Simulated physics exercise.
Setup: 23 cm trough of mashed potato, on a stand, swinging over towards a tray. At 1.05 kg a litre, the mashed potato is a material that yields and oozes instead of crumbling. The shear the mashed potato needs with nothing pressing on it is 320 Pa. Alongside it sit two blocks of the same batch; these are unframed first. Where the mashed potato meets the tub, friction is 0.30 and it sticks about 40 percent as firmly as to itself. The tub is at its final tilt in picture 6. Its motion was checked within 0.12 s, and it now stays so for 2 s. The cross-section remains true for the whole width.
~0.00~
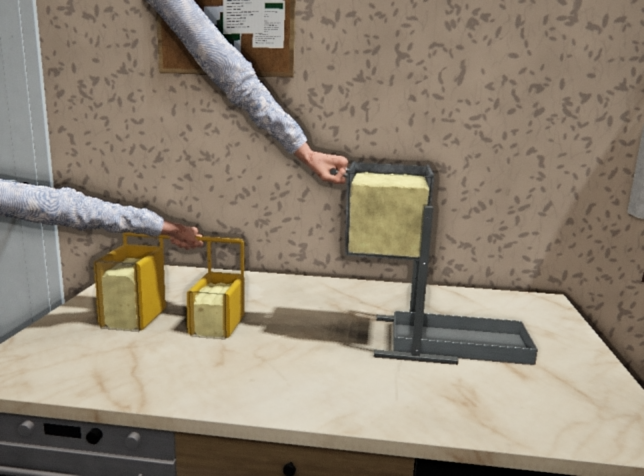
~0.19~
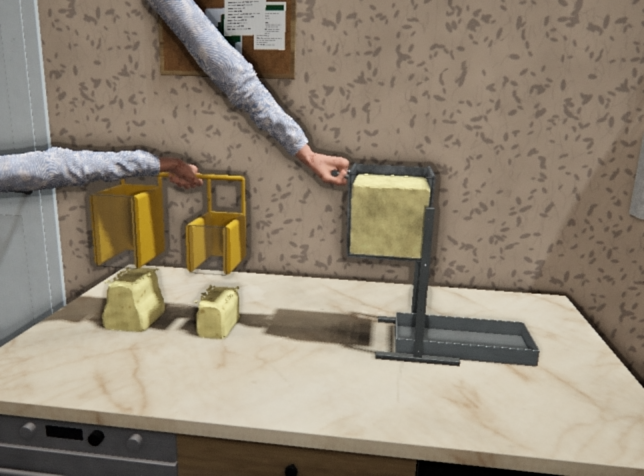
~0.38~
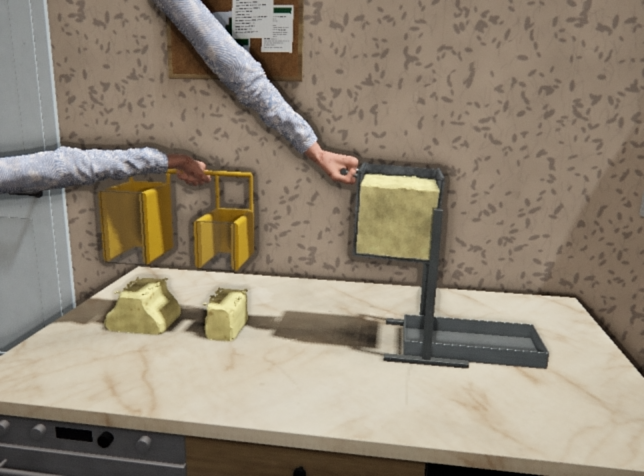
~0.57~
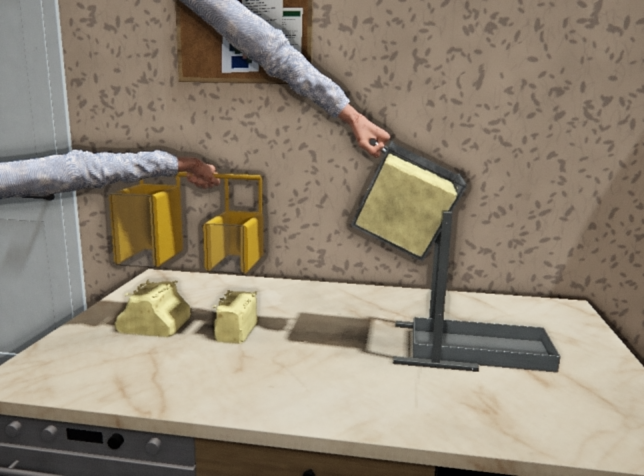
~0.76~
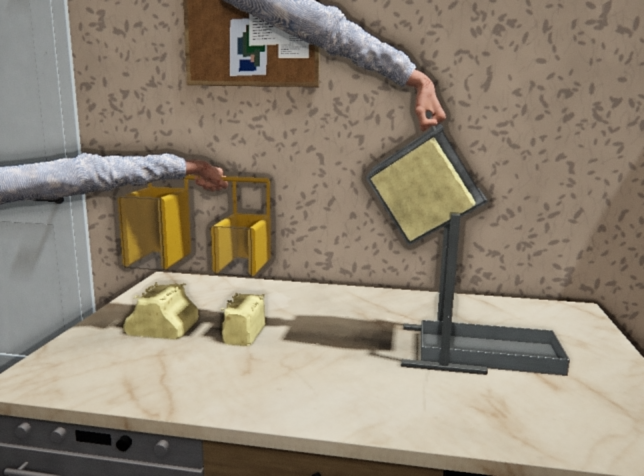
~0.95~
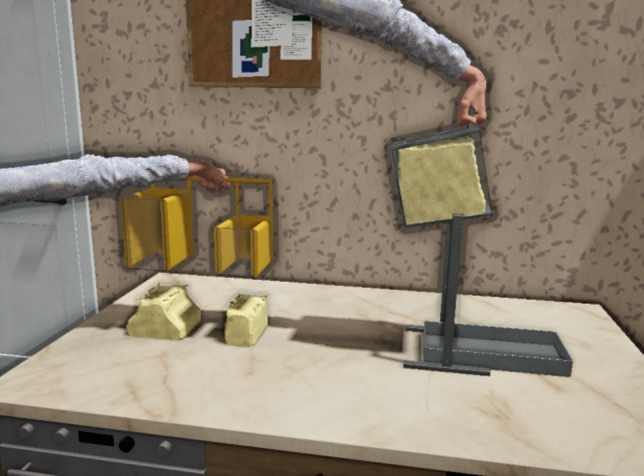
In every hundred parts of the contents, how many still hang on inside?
About 77 in every hundred.
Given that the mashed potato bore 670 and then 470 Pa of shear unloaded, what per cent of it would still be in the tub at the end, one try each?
About 100 % first, about 100 % second.
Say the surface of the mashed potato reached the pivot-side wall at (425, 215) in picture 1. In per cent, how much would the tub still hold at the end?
That works out near 100 %.
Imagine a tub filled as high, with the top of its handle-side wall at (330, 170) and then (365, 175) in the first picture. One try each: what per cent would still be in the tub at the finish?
First try about 55 per cent, second around 100 per cent.
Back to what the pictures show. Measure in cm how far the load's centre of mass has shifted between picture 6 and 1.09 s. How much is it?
Around 2 cm.
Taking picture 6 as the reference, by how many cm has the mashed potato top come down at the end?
About 5 cm.
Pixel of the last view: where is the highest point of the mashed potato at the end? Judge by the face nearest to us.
Peak location: Approx. (429, 159).
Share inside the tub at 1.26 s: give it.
About 90 %.
After 1.09 s, the tub is at 77 degrees and holds 98 %.
After 1.26 s, the tub is at 77 degrees and holds 89 %.
After 1.43 s, the tub is at 77 degrees and holds 81 %.
After 1.60 s, the tub is at 77 degrees and holds 77 %.
After 2.95 s, at the end, the tub is at 77 degrees and holds 77 %.
